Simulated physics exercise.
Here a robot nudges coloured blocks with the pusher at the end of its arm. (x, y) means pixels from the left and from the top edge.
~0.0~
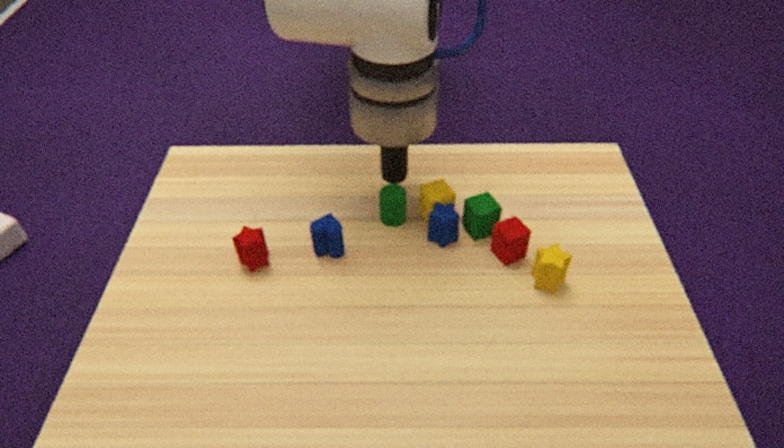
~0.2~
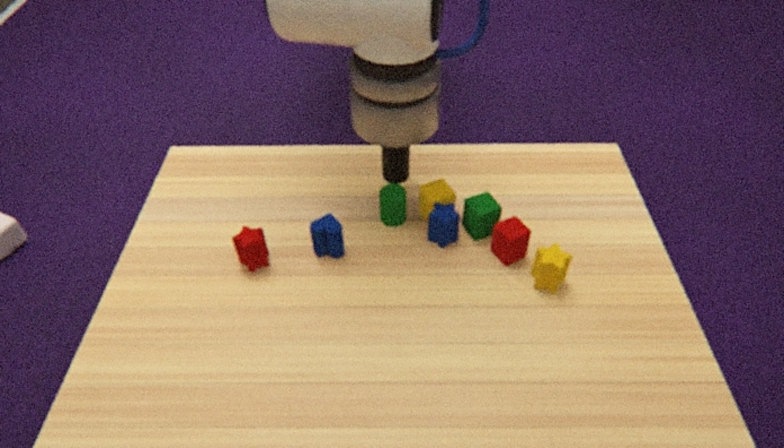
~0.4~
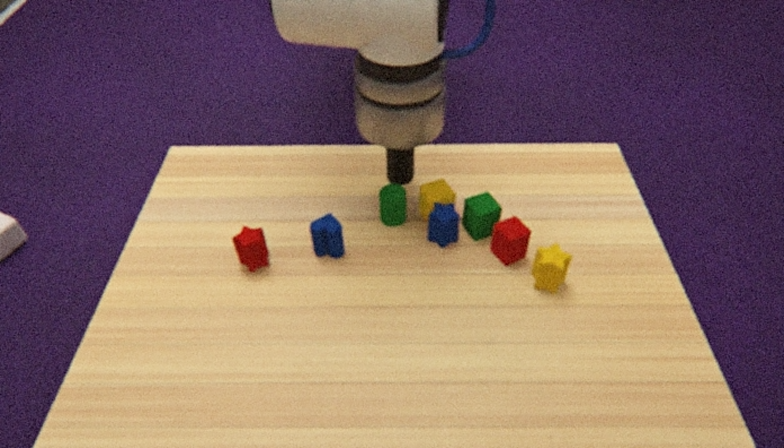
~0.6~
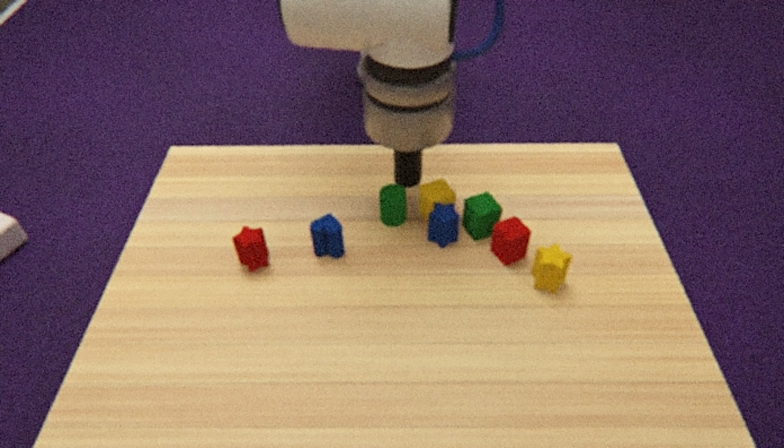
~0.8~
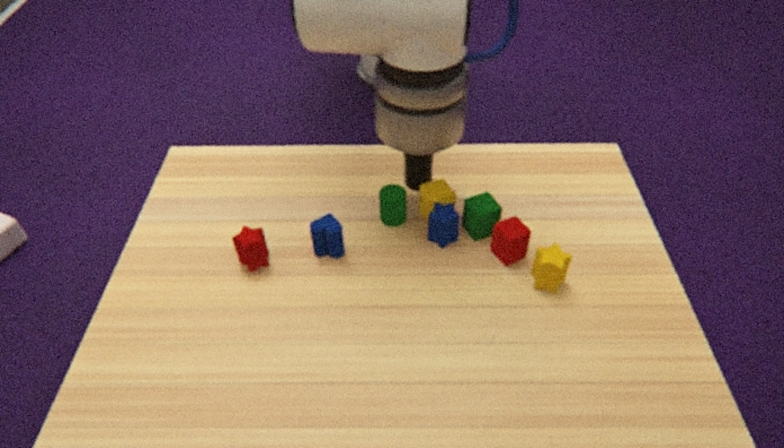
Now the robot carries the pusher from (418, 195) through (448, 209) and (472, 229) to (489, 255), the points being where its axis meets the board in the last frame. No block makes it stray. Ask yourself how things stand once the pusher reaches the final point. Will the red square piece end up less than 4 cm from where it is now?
My answer is no.
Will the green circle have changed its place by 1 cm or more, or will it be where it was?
It stays put.
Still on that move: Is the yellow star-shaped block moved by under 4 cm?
My answer is yes.
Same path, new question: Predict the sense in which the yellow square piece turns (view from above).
It turns clockwise.
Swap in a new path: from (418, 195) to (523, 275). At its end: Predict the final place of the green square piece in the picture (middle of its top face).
The middle of the upper face of the green square piece will lie at about (526, 215) in the picture.
What follows on the original path. One third of the way, pusher at (449, 197); yellow square piece at (450, 203), turned 30° clockwise; blue star-shaped block at (448, 222).
Two thirds of the way, pusher at (474, 218); yellow square piece at (459, 220), turned 65° clockwise; blue star-shaped block at (442, 236), turned 40° clockwise; green square piece at (501, 217), turned 20° anticlockwise; red square piece at (522, 234), turned 15° anticlockwise.
At the end, pusher at (491, 244); green circle not moved; yellow square piece at (463, 233), turned 95° clockwise; blue star-shaped block at (437, 242), turned 70° clockwise; green square piece at (523, 242), turned 40° anticlockwise; red square piece at (551, 255), turned 35° anticlockwise; yellow star-shaped block at (583, 269).
